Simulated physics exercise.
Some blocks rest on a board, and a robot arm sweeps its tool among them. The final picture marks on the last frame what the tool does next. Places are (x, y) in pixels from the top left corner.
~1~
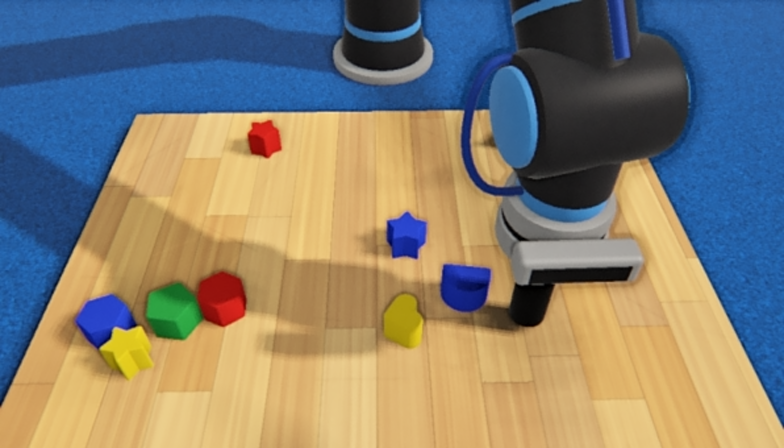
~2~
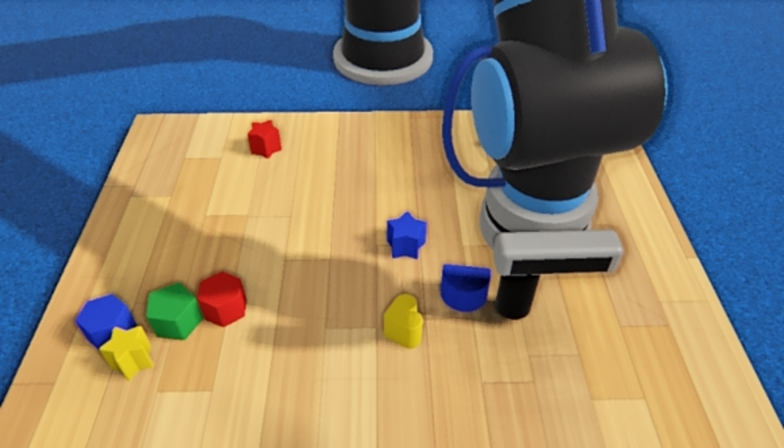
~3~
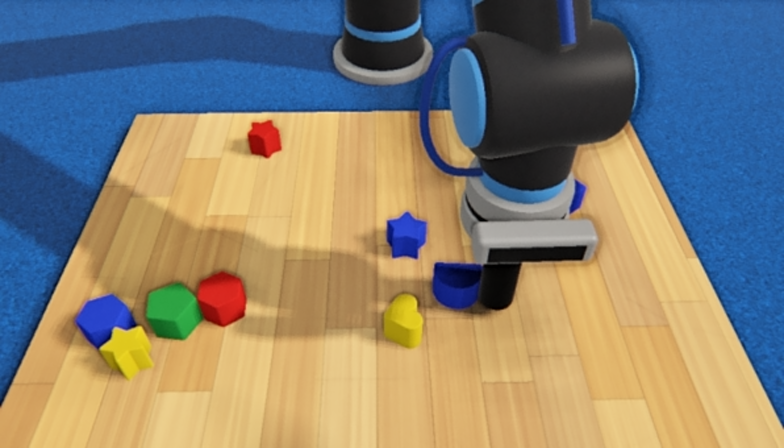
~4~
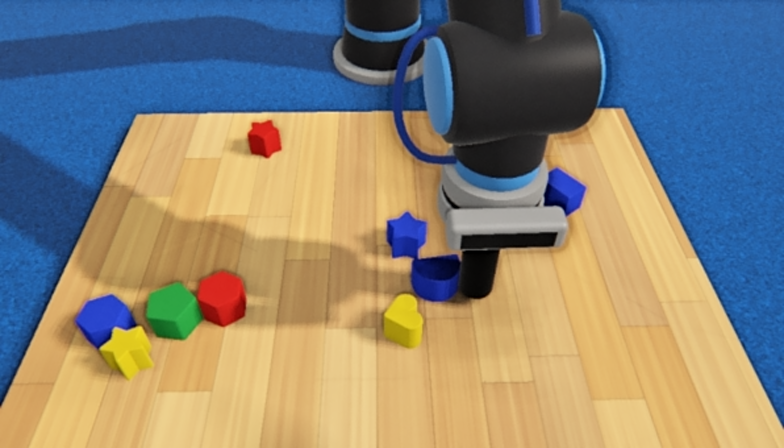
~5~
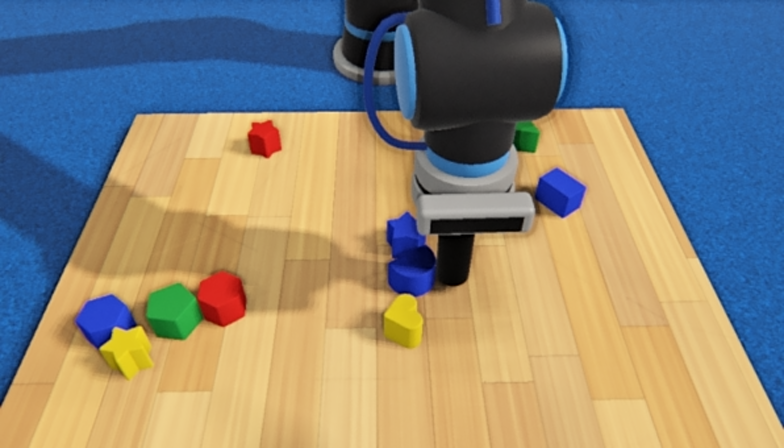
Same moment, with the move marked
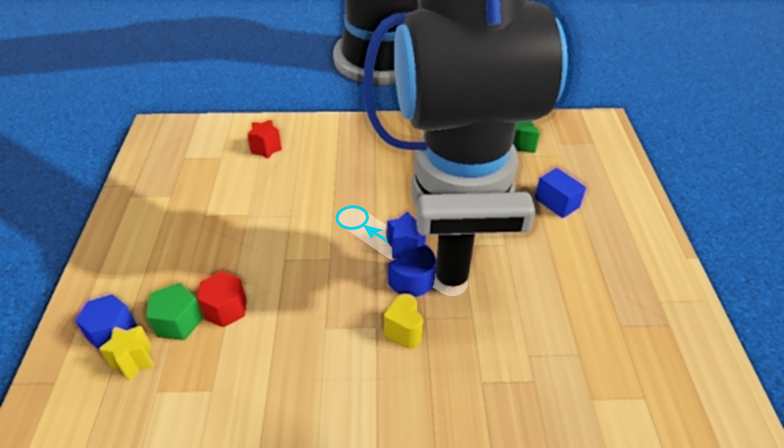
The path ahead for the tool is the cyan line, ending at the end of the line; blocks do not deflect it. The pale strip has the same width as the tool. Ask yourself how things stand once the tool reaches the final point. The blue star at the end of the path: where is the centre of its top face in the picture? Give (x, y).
When the path ends, it will be at (372, 182).
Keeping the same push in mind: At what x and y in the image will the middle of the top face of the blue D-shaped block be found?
Top centre: (385, 254).
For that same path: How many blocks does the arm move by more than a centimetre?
My best guess is that a pair of blocks move over 1 cm.
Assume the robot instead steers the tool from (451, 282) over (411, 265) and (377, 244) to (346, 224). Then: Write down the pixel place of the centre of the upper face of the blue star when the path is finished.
By then it is at (381, 196).
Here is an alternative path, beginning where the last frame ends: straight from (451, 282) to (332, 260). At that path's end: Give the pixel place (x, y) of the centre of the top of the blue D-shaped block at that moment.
It should be at about (328, 267).
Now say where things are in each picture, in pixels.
In the first frame, lower end of the tool at (526, 313), tops of blocks, yellow heart-shaped block at (404, 311), blue star at (406, 225), blue D-shaped block at (467, 276).
In the second frame, tool at (513, 306), blocks as before.
In the third frame, tool at (496, 297), blue D-shaped block at (459, 273).
In the fourth frame, tool at (475, 286), blue D-shaped block at (438, 267).
In the fifth frame, tool at (452, 274), yellow heart-shaped block at (404, 311), blue star at (406, 225), blue D-shaped block at (415, 261).
The drawn path runs in a line from (451, 282) to (352, 217).
On the path given first. One third of the way, tool at (416, 251); blue star at (397, 215), turned 15° clockwise; blue D-shaped block at (388, 255), turned 65° anticlockwise.
Two thirds of the way, tool at (382, 229); blue star at (381, 196), turned 65° clockwise; blue D-shaped block at (385, 254), turned 75° anticlockwise.
At the end, tool at (352, 209); yellow heart-shaped block not moved; blue star at (372, 182), turned 115° clockwise; blue D-shaped block at (385, 254), turned 75° anticlockwise.
